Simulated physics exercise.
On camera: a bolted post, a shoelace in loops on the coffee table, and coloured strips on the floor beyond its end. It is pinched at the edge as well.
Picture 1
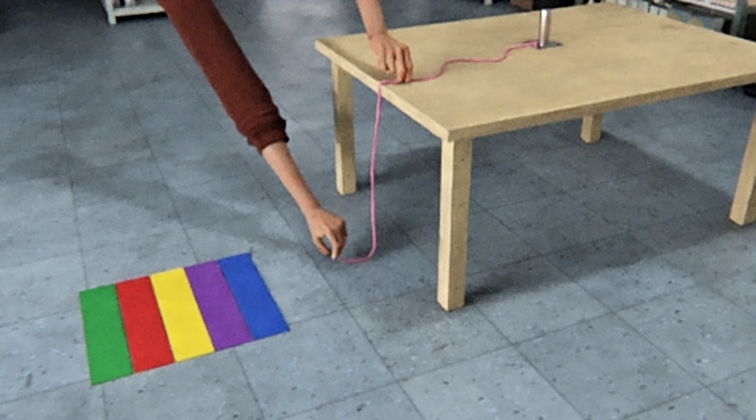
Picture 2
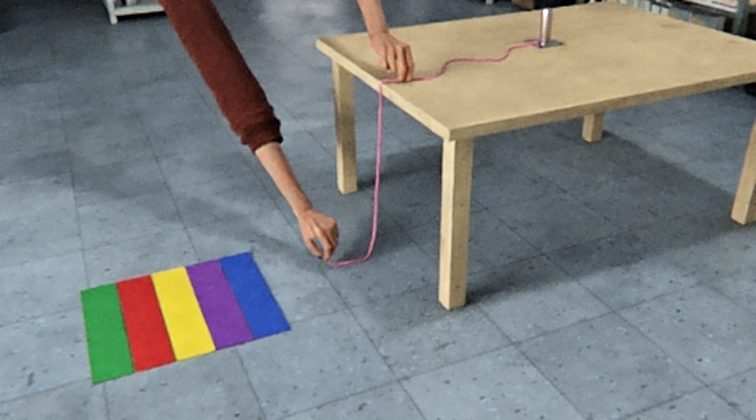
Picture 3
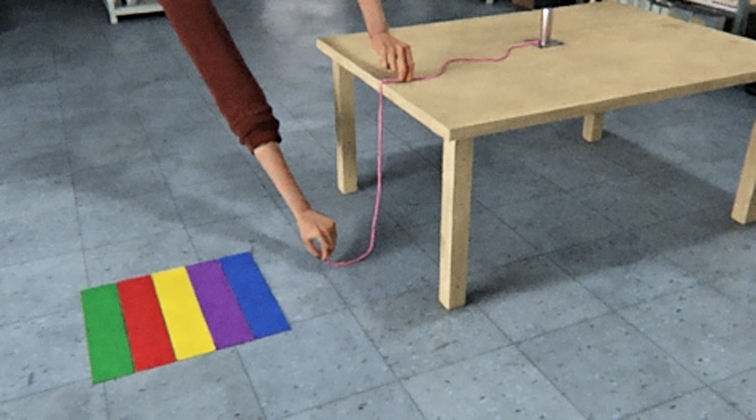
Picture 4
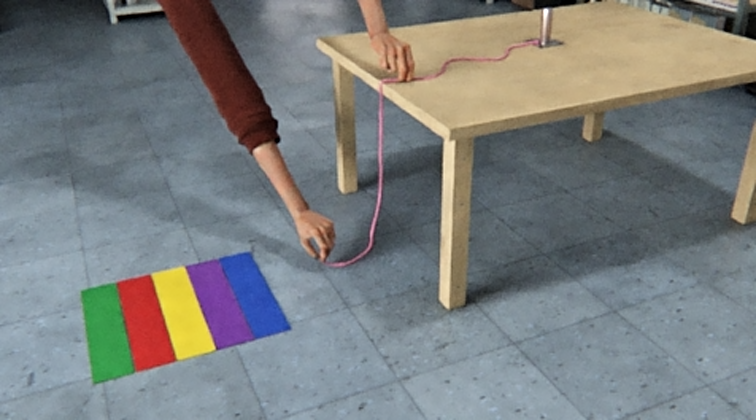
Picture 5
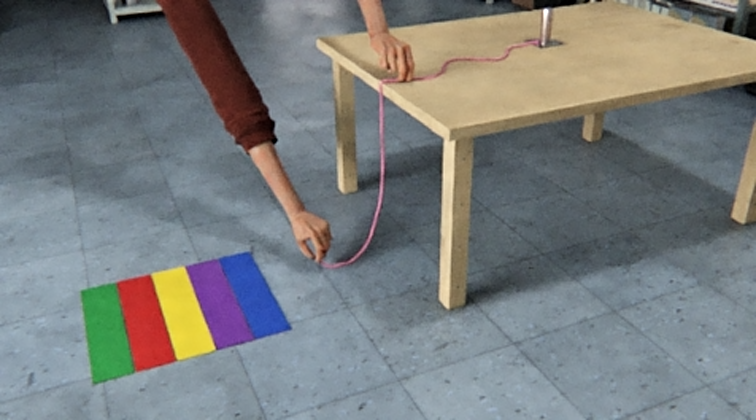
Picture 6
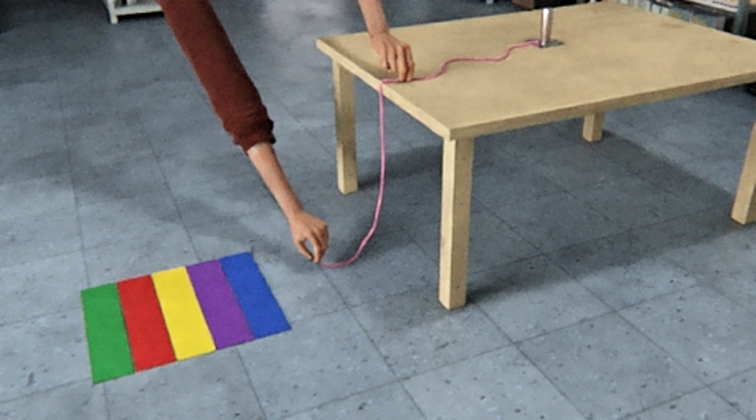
To begin with, one hand pinches a pink shoelace at the edge of a wooden coffee table while the other holds its end near the floor, right of the coloured strips. The lower hand then draws the end slightly left, towards the blue strip, while the upper hand stays still.
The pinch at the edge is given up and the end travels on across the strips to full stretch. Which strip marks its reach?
It halts on the yellow strip.
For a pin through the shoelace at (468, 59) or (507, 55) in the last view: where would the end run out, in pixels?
The places are (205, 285) and (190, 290).
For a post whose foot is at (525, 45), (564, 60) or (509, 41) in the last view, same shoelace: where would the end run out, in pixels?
In that order: (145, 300), (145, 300) and (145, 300).
A little later, end near (240, 278); over blue.
Next, end near (200, 287); over purple.
When it is tight, end near (176, 293); over yellow. Over yellow.
